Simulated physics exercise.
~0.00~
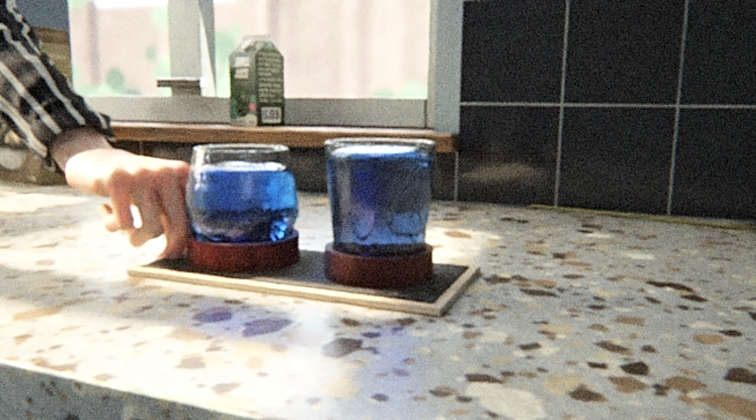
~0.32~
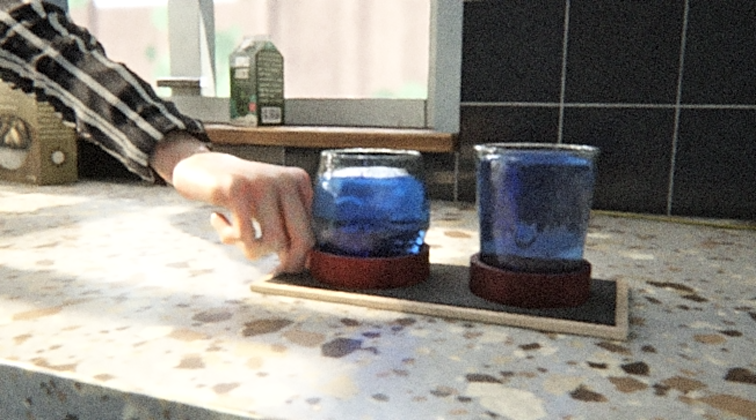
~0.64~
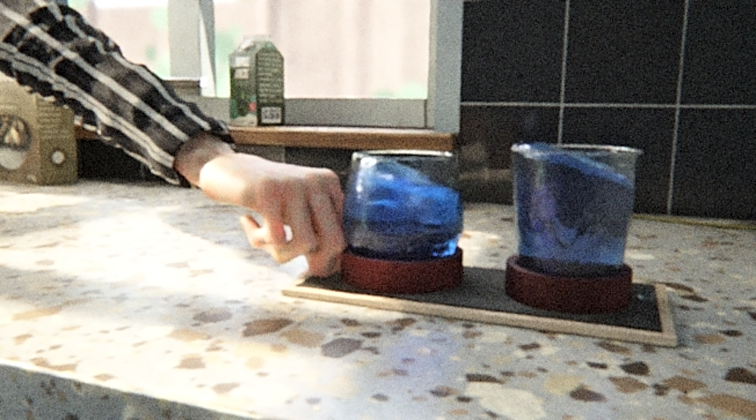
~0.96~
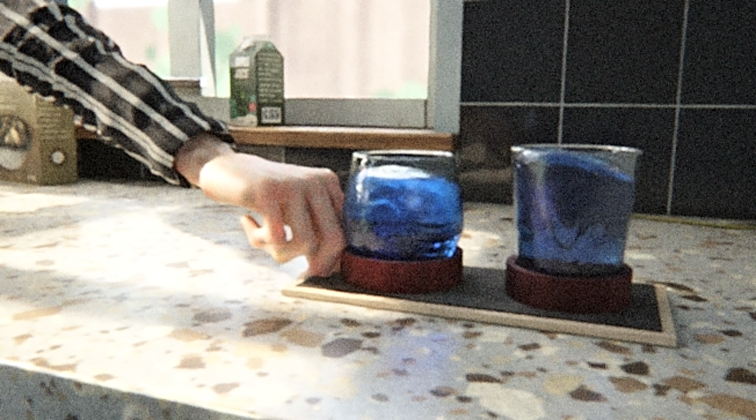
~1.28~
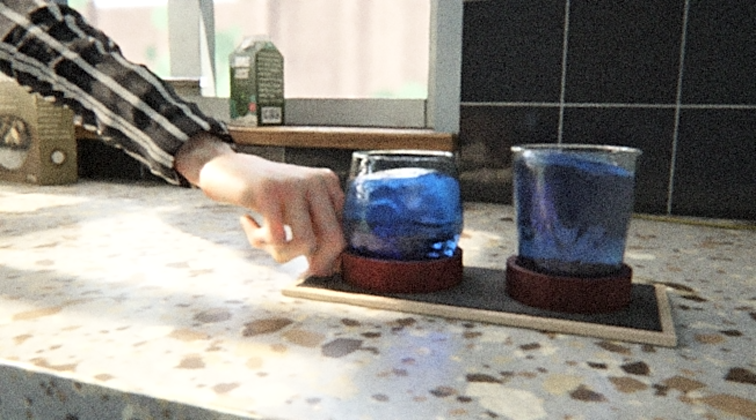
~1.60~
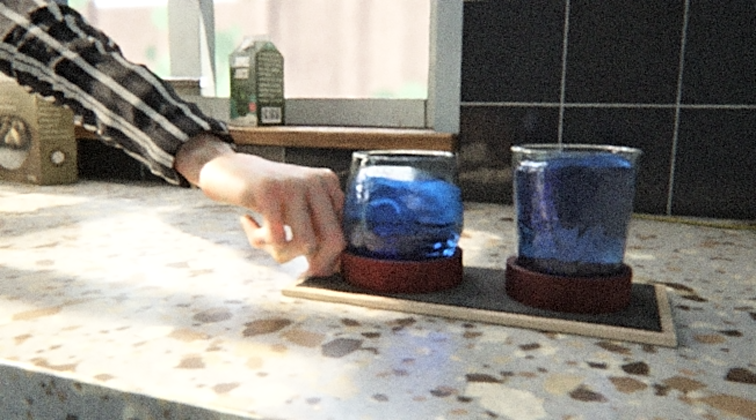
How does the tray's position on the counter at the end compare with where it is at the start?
At the end the tray sits clearly farther to the right on the counter, and slightly lower in view, than it does at the start.
